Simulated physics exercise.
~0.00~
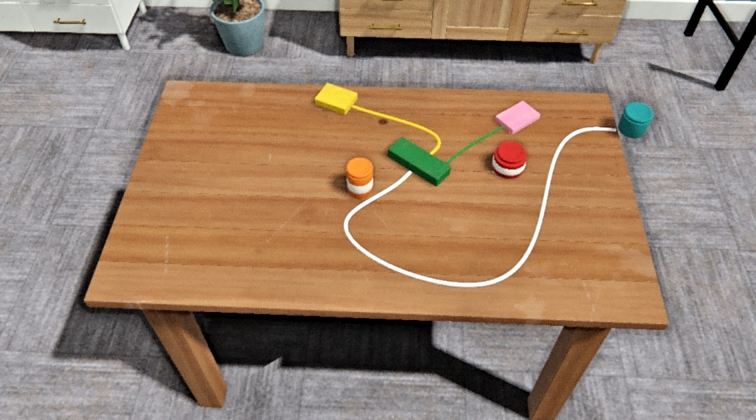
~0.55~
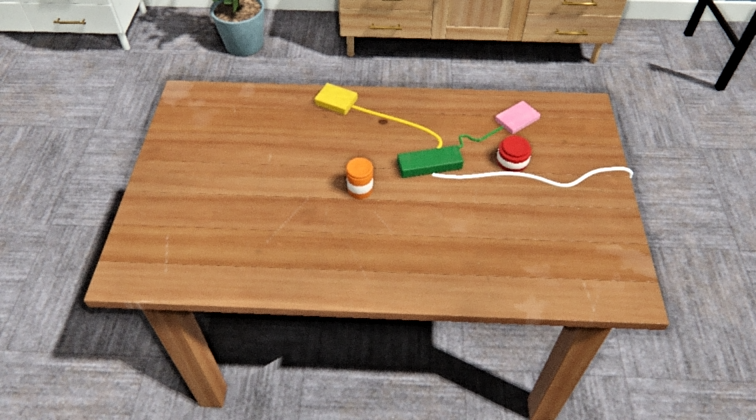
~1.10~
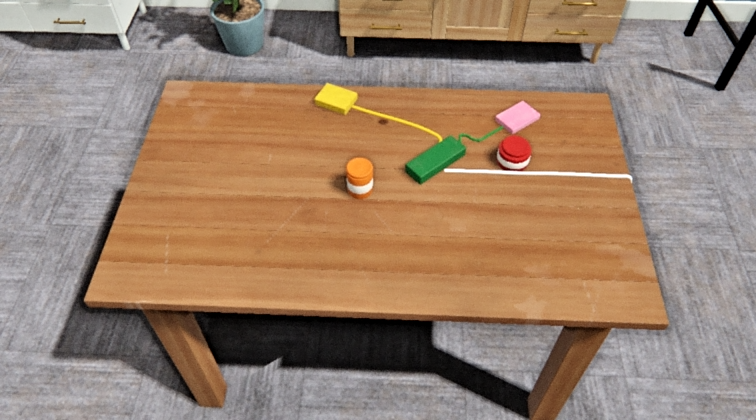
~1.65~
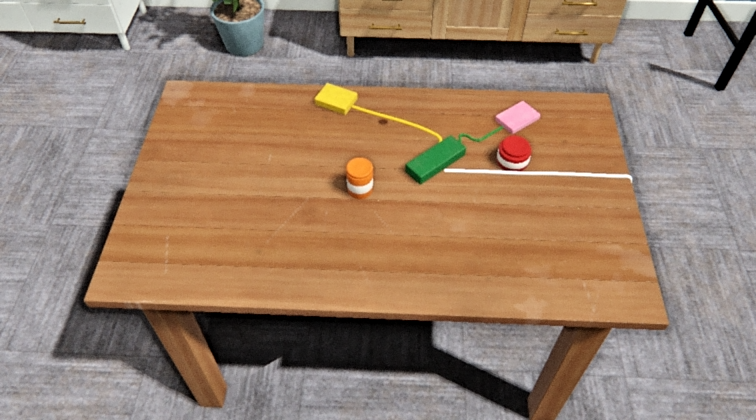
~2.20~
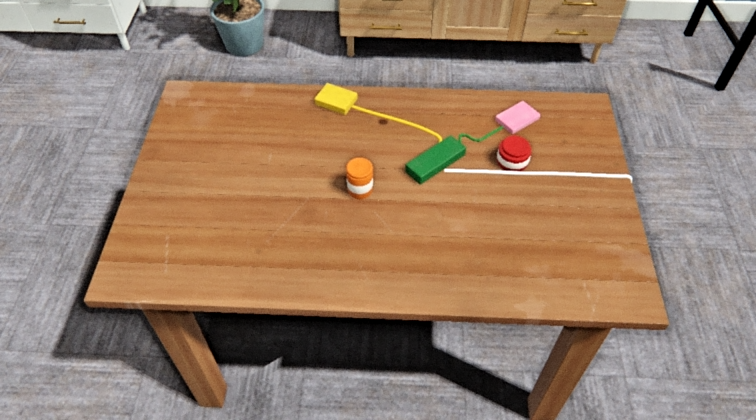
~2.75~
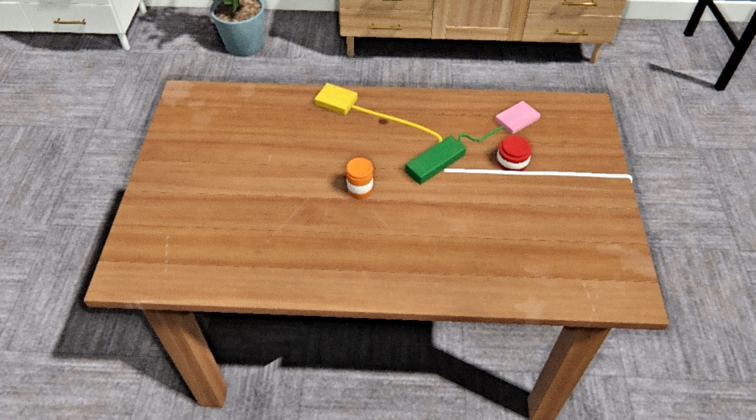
On a wooden dining table, a teal speaker drops off the right side, pulling its white cable taut and turning the loose green power strip, which nudges the red jar slightly. The strip settles beside the jar, while the yellow drive, pink reader and orange canister stay put.
